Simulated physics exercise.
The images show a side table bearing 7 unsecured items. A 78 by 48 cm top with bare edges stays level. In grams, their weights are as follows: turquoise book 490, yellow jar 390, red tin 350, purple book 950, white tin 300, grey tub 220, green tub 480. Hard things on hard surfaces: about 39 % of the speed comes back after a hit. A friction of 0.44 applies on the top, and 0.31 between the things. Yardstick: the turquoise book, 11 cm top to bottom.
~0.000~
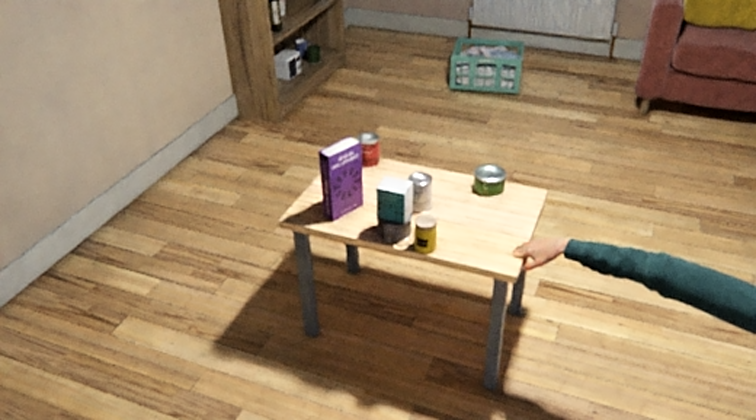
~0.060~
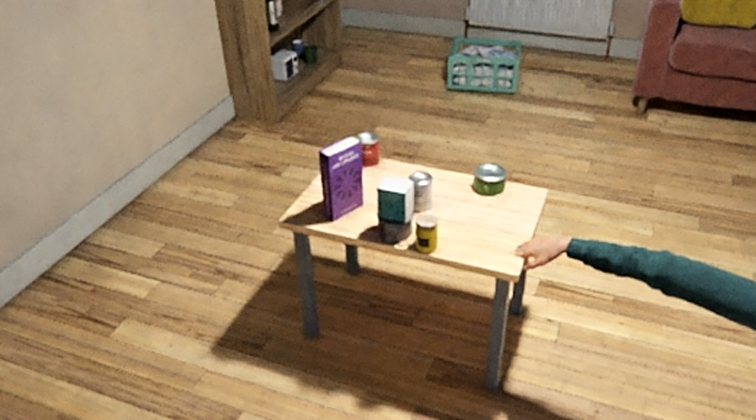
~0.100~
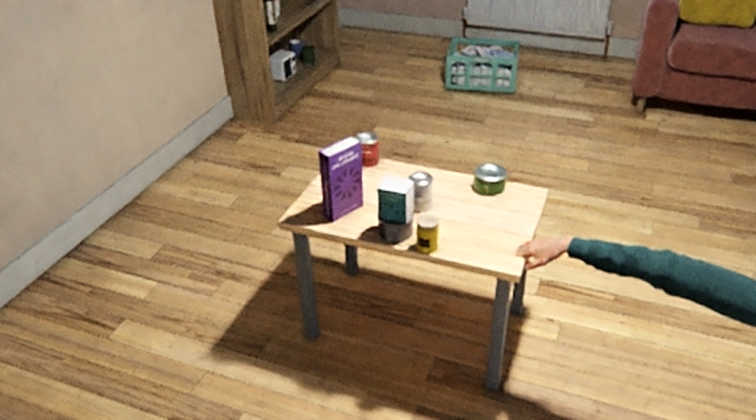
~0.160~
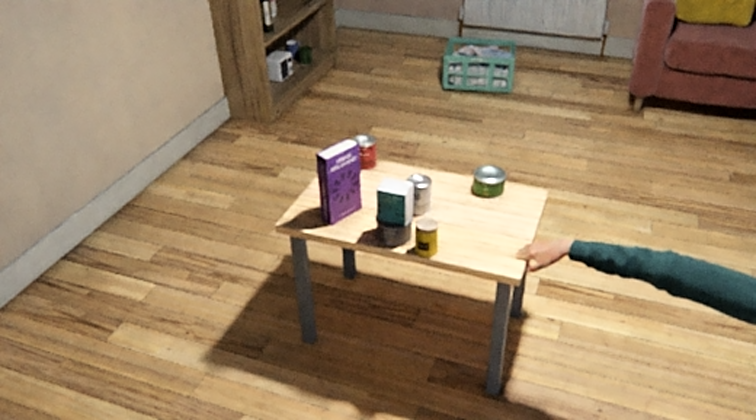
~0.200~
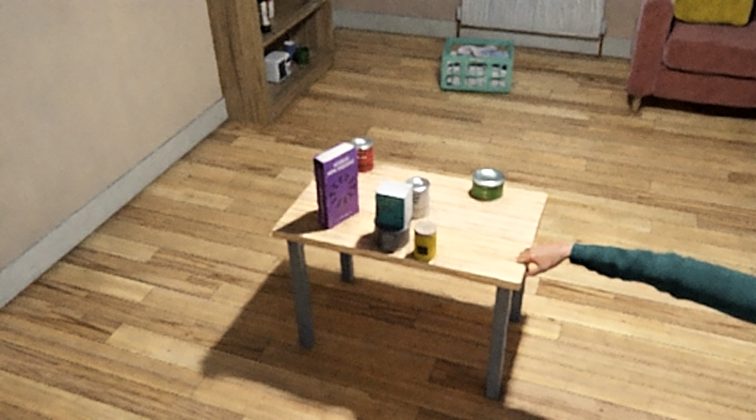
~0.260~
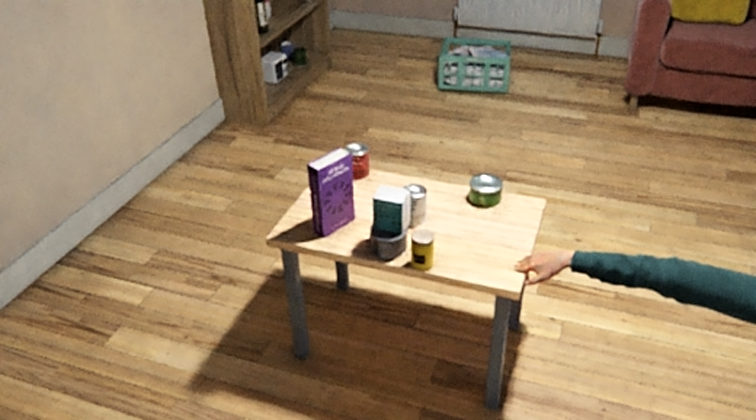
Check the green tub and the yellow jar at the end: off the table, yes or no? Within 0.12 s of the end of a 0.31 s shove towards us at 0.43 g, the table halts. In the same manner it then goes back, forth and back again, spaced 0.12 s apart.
Green tub - no, still on top. Yellow jar - yes, off.
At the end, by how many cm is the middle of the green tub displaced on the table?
Net shift near 11 cm.
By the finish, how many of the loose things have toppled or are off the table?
I count 5.
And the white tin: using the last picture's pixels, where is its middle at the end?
Resting point, approx. (428, 182) px.
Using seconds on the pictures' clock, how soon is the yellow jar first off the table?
0.5 s or so.
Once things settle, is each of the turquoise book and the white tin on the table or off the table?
Final state - turquoise book: Beyond the limits; white tin: Inside the limits.
After 0.76 s, table shifted 24 cm; turquoise book, yellow jar and purple book now off the table; green tub slid 14 cm near (464, 243); grey tub leaning 20°.
After 1.16 s, grey tub now off the table; green tub slid 10 cm near (485, 193).
After 1.56 s, table shifted 27 cm; red tin now off the table; green tub slid 7 cm near (466, 237); white tin slid 7 cm.
After 1.96 s, table shifted 16 cm; green tub slid 19 cm near (466, 238); white tin slid 3 cm.
At rest (2.8 s), off the table, turquoise book, yellow jar, red tin, purple book and grey tub; not toppled but over 5 cm from the start, white tin and green tub. In the last view, green tub near (484, 195).
